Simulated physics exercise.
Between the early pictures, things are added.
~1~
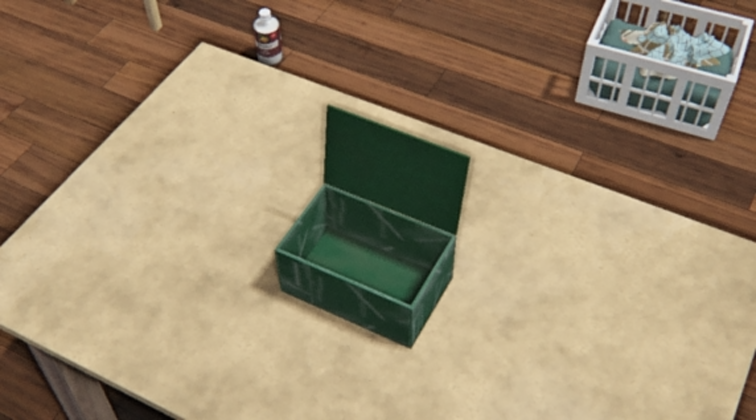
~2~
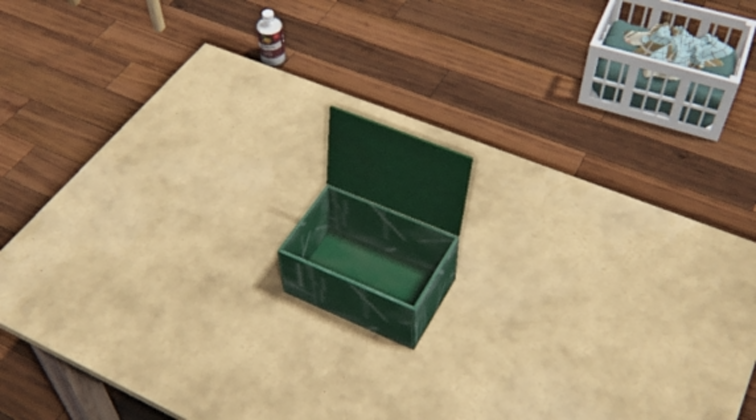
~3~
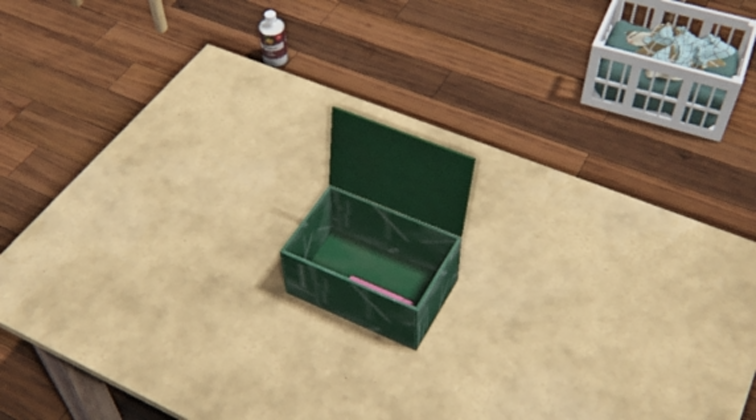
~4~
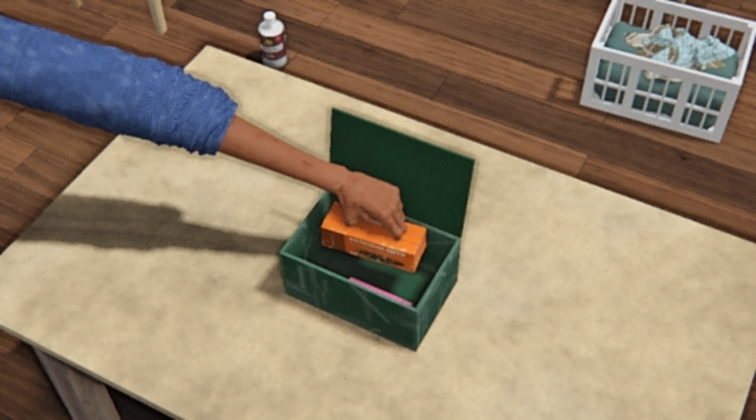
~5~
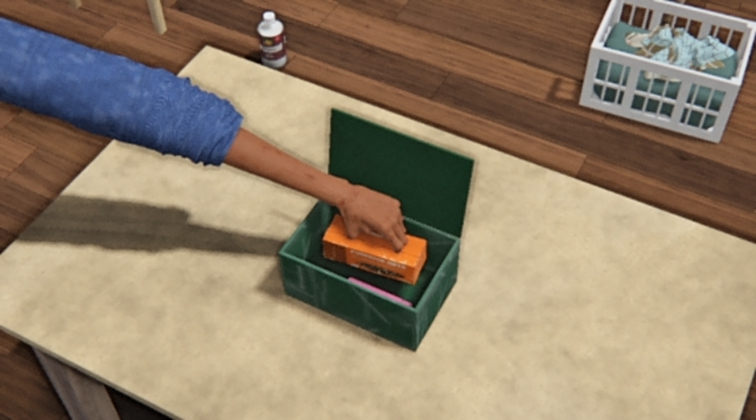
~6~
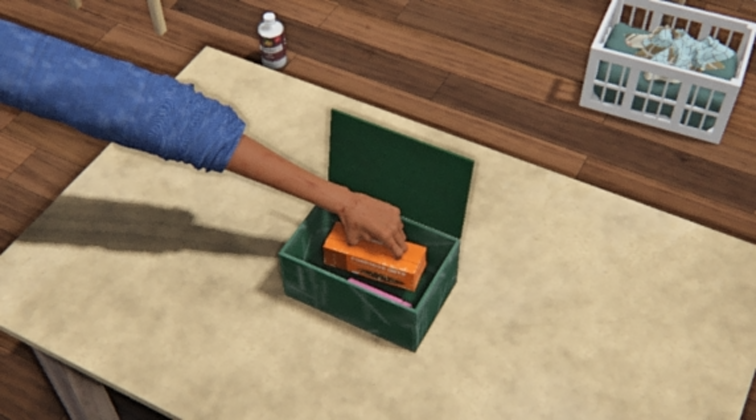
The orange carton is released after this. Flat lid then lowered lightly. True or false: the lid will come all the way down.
True.
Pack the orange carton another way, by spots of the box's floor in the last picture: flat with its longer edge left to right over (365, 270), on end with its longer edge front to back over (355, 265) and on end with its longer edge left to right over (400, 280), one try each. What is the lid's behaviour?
Lid, try 1: Fully down; try 2: Propped open; try 3: Propped open.
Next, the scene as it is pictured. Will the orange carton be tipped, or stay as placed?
Simply put, the orange carton remains unturned.
Then, 0.90 s on from there, lid starting down; orange carton shifted a little near (375, 271).
Then, 1.50 s on from there, lid 66° above the rim; orange carton shifted a little near (375, 271).
Then, 1.80 s on from there, lid 33° above the rim; orange carton shifted a little near (375, 271).
Then, 2.00 s on from there, lid 5° above the rim; orange carton shifted a little near (375, 271).
In the end, lid shut; moved from the start, orange carton; pink shaker unmoved. At the end, from the last picture's camera, orange carton near (375, 271).
